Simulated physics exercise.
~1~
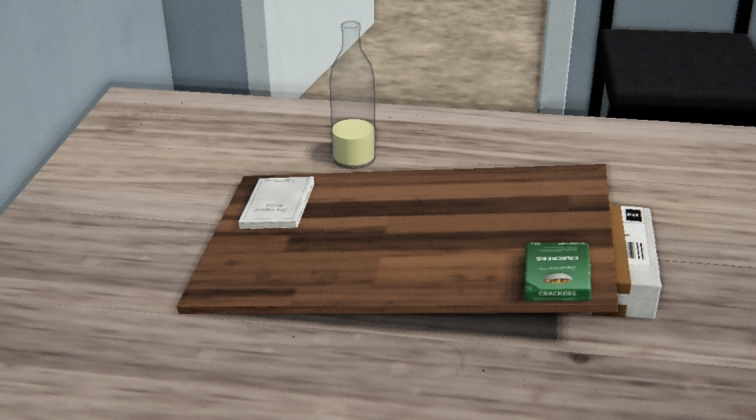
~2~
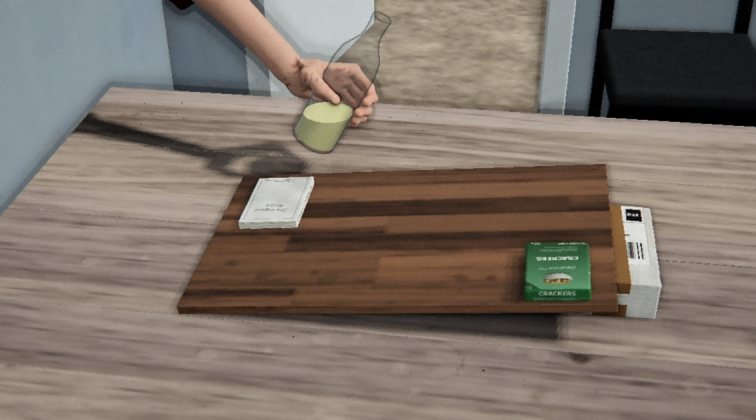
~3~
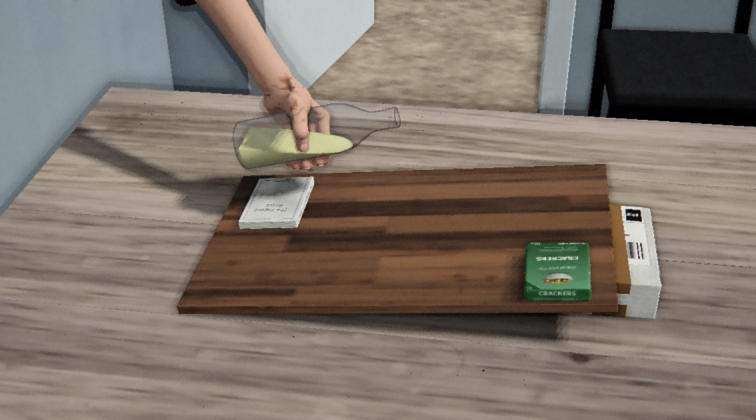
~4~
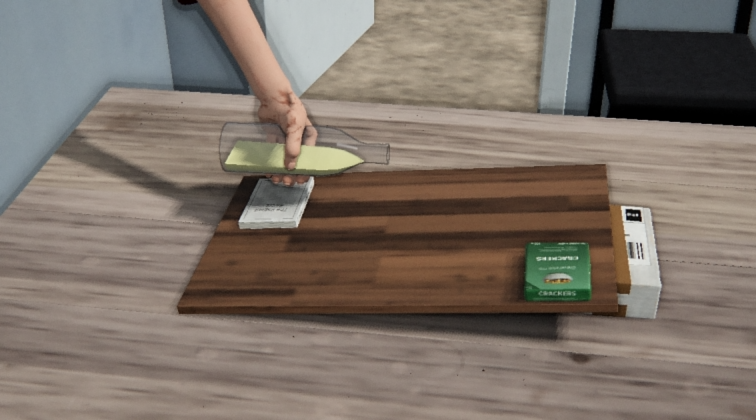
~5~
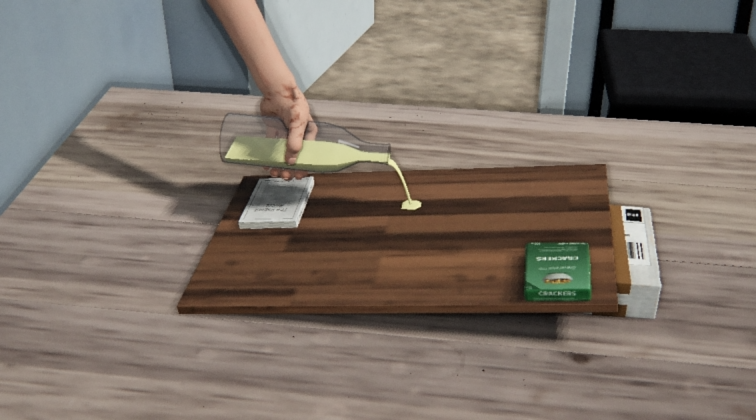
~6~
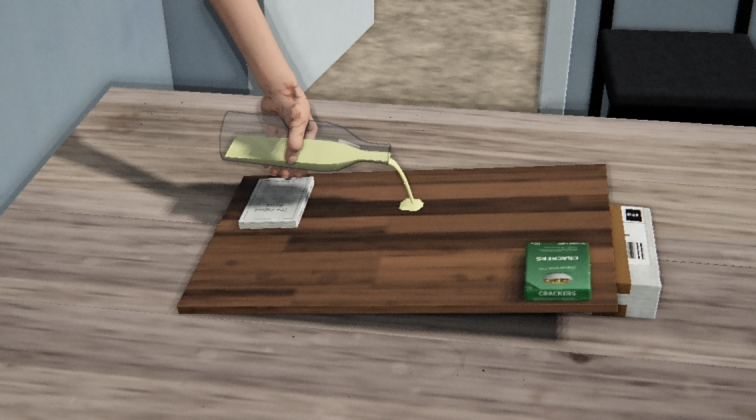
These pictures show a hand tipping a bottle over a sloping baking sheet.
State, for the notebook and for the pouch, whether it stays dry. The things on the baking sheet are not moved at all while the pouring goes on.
Notebook: No, it gets wet. Pouch: Yes, it stays dry.
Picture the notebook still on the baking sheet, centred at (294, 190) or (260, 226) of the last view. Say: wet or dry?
Case 1 - it is touched; case 2 - it is touched.
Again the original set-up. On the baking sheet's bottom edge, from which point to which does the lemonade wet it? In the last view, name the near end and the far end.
Near limit (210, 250), far limit (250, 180).
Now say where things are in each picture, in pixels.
In the first picture, the baking sheet slopes down to the left; bottle (352, 92) about a quarter full; notebook (278, 202); pouch (557, 271).
In the second picture, bottle (348, 79) tipped 30° with all of its load; notebook (278, 202).
In the third picture, bottle (321, 131) tipped 75° with all of its load; pouch (557, 271).
In the fourth picture, the baking sheet slopes down to the left; bottle (309, 151) tipped 90° with all of its load; notebook (278, 202).
In the fifth picture, the first of it lands; bottle (310, 146) tipped 90° with all of its load; pouch (557, 271).
In the sixth picture, the first of it lands; bottle (309, 145) tipped 95° with all of its load; notebook (278, 202); pouch (557, 271).
Shortly, it runs down to the left; the notebook is still dry; the pouch is still dry.
Then, it runs down to the left and off the end; the notebook is wet along its edge; the pouch is still dry.
At the finish, it runs down to the left and off the end; the notebook is wet along its edge; the pouch is still dry.
